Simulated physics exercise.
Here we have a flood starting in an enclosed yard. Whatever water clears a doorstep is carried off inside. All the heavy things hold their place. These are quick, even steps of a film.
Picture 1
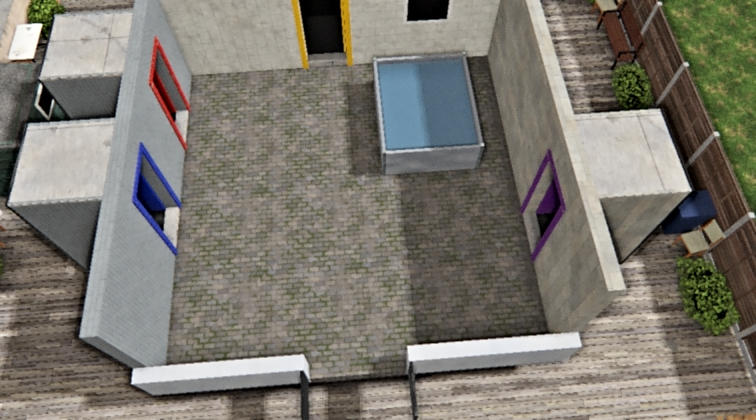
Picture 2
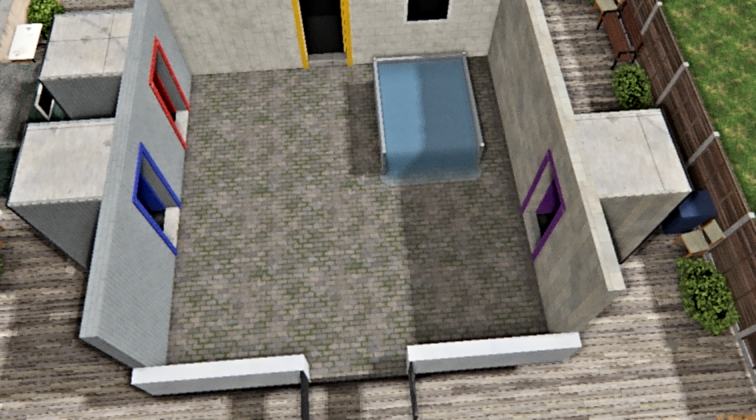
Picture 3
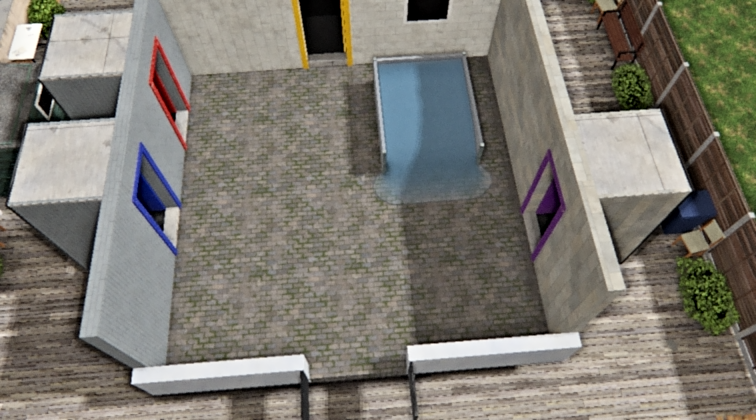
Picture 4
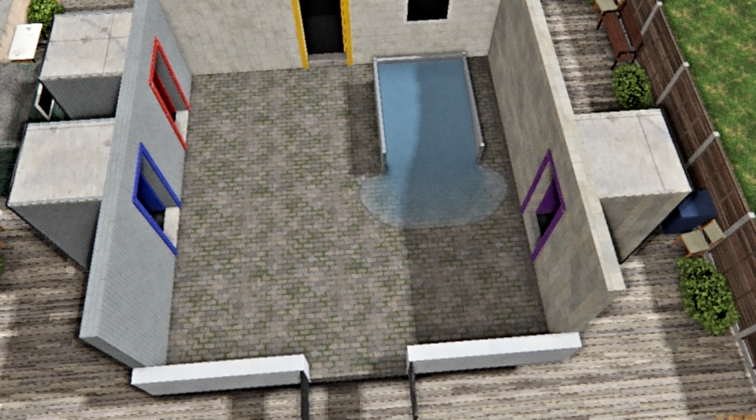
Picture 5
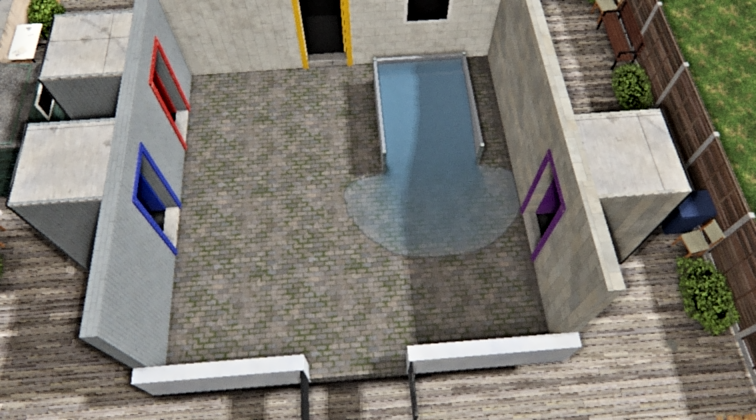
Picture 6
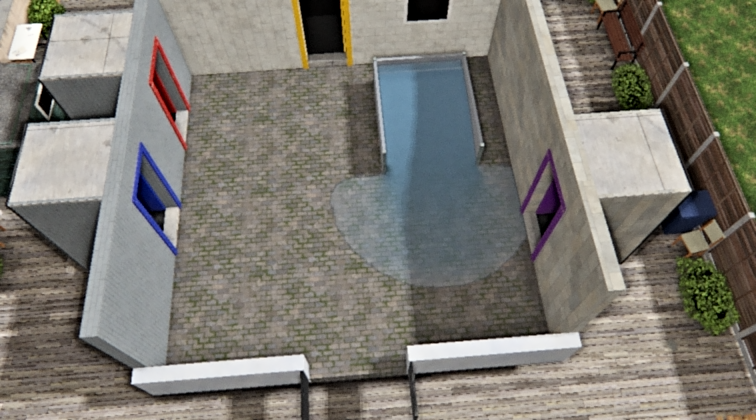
Walled paved yard seen from above, with a tank of blue water losing its front side and water fanning across the paving.
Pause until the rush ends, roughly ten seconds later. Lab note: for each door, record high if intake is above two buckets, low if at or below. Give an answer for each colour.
Purple door: High; yellow door: Low; red door: Low; blue door: Low.
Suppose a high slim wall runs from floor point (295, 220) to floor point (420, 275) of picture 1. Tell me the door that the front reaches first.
That is the one in purple.
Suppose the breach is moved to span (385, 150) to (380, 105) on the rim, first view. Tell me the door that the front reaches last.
Last: The one in purple.
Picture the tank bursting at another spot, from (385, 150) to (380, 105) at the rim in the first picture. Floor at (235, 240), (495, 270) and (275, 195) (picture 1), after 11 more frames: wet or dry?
The first point is soaked, the second spared, the third soaked.
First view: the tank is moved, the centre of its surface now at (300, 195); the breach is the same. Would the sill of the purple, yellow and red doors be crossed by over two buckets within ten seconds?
Log: Purple misses the mark; yellow misses the mark; red breaks the limit.
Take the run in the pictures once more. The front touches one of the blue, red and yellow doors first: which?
That's the door marked blue.
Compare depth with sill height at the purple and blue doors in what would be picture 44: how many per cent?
Estimate, in order: 130 and 90 percent.
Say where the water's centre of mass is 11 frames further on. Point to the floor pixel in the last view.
Somewhere around (436, 218) in the last view.
A moment on, water covers 35 % of the floor; the purple door wet at the sill, nothing in, the yellow door not reached, the red door not reached, the blue door not reached.
Next, water covers 40 % of the floor; the purple door under two buckets in, the yellow door not reached, the red door not reached, the blue door not reached.
Then, water covers 45 % of the floor; the purple door over two buckets in, the yellow door not reached, the red door not reached, the blue door not reached.
Later, water covers 60 % of the floor; the purple door far over two buckets in, the yellow door not reached, the red door not reached, the blue door wet at the sill, nothing in.
In the end, water covers 90 % of the floor; the purple door far over two buckets in, the yellow door wet at the sill, nothing in, the red door wet at the sill, nothing in, the blue door under two buckets in.
